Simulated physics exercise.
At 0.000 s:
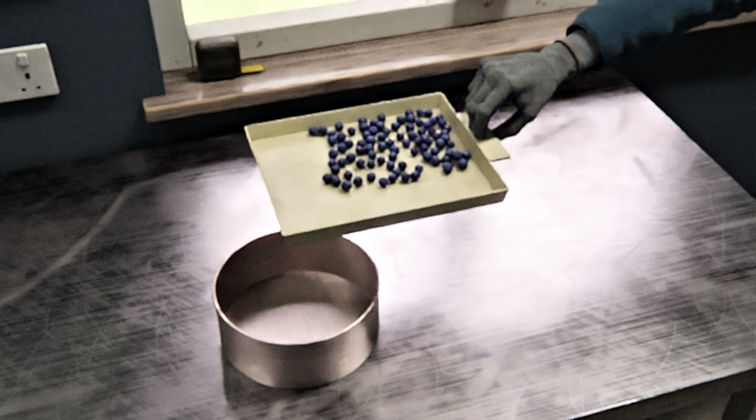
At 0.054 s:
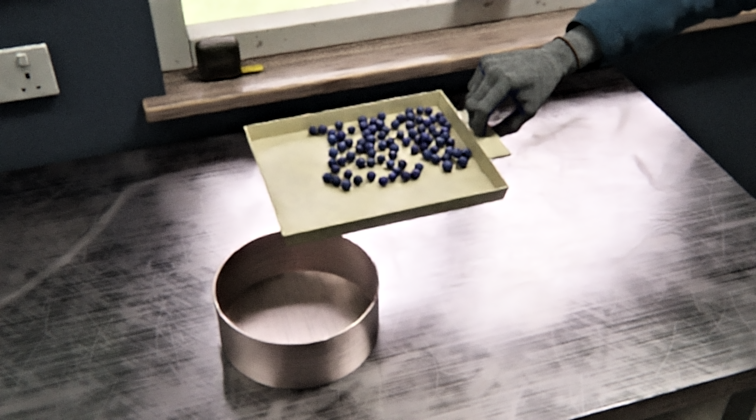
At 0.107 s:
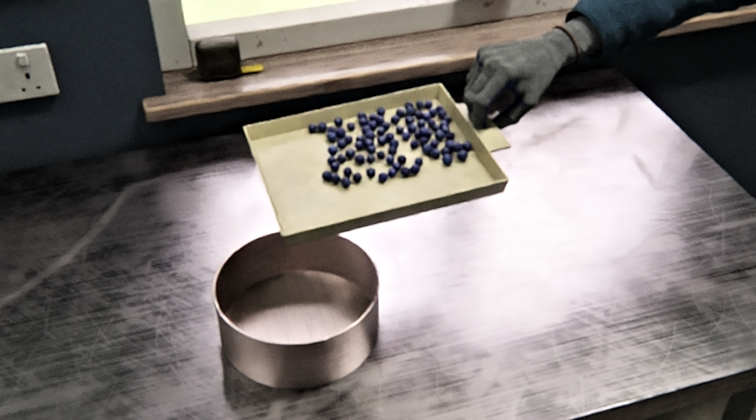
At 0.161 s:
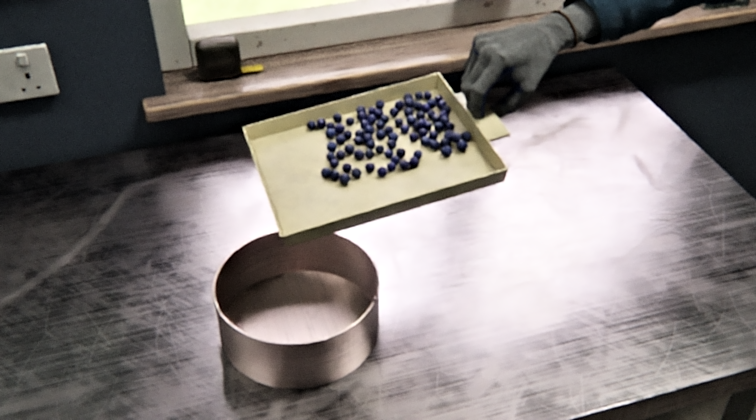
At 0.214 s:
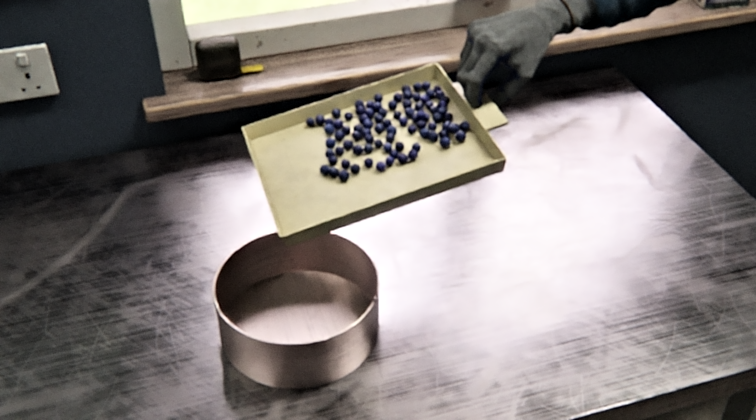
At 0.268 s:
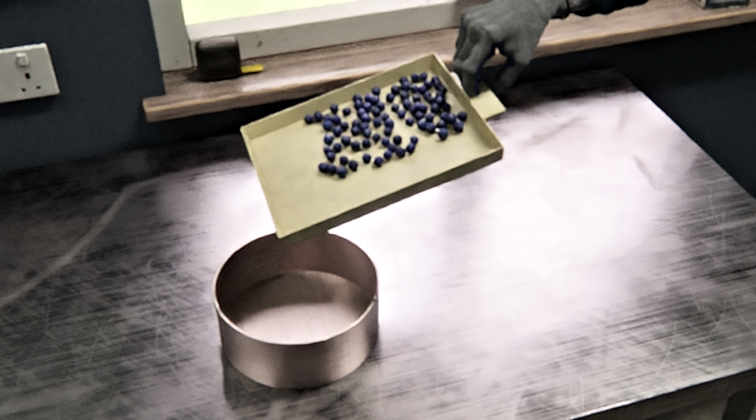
On a metal worktop by a window, a gloved hand gradually tilts a tray of blueberries leftward.
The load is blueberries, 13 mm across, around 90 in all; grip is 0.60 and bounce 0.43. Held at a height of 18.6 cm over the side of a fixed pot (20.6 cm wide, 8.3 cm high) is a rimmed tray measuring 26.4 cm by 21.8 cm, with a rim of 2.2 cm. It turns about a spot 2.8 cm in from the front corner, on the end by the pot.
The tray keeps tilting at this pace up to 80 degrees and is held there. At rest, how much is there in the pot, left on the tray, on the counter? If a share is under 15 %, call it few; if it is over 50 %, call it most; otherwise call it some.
I would say pot: Few, left on the tray: Most, counter: Few.
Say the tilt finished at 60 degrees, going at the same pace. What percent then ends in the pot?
5 %.
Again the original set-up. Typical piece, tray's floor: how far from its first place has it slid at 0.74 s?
Around 14 centimetres.
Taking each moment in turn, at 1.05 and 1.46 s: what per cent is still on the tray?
The figures go 95 and then 90.
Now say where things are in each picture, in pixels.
Tray tilt 0 degrees, front corners at (286, 232) and (504, 187); middle of the pieces at (390, 143); pot at (296, 281), in the first frame.
Tray tilt 1 degrees, front corners at (286, 232) and (504, 185); middle of the pieces at (390, 142), in the second frame.
Tray tilt 3 degrees, front corners at (285, 232) and (504, 178), lowest corner left front; middle of the pieces at (390, 137), in the third frame.
Tray tilt 7 degrees, front corners at (284, 232) and (503, 167), lowest corner left front; middle of the pieces at (389, 130), in the fourth frame.
Tray tilt 10 degrees, front corners at (283, 233) and (502, 156), lowest corner left front; middle of the pieces at (387, 124), in the fifth frame.
Tray tilt 14 degrees, front corners at (282, 233) and (499, 146), lowest corner left front; middle of the pieces at (385, 117); pot at (296, 281). The tray's pace is about 65 degrees a second, in the sixth frame.
Then, at 0.74 s, tilt 46 degrees; the tray holds 100 %, the pot 0 %.
After 1.05 s, tilt 66 degrees; the tray holds 95 %, the pot 5 %.
Then, at 1.46 s, tilt 80 degrees; the tray holds 90 %, the pot 5 %.
In the end, at 1.8 s, pot 5 %, tray 90 %, counter 5 %.
